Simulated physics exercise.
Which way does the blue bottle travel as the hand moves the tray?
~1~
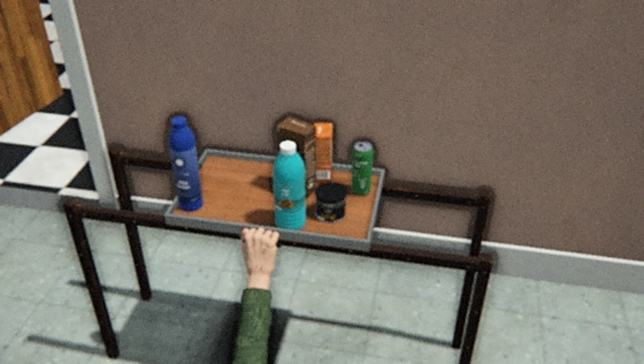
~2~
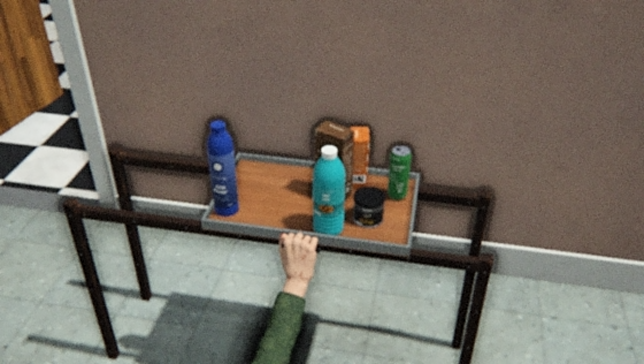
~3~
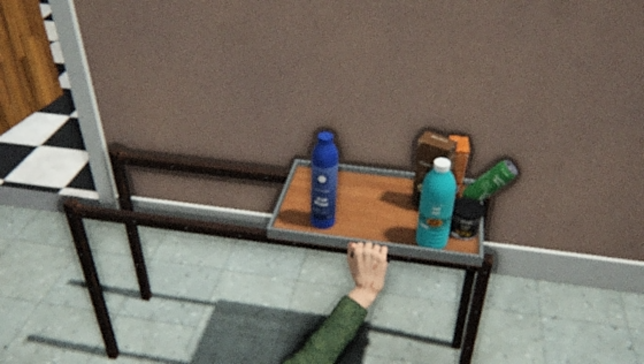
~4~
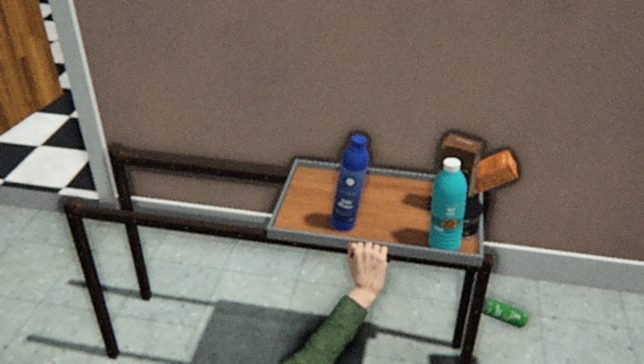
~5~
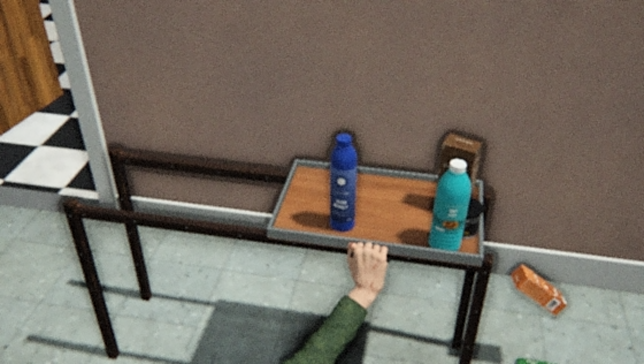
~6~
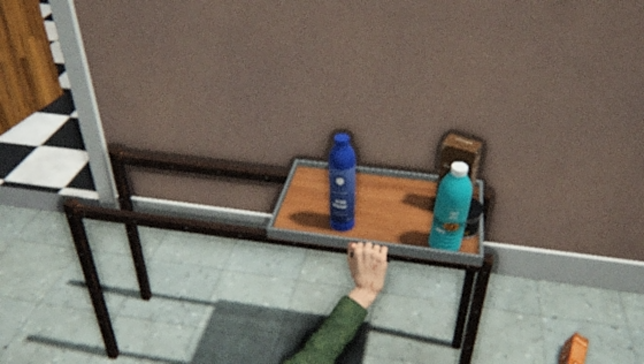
The blue bottle moves to the right, staying upright on the tray.
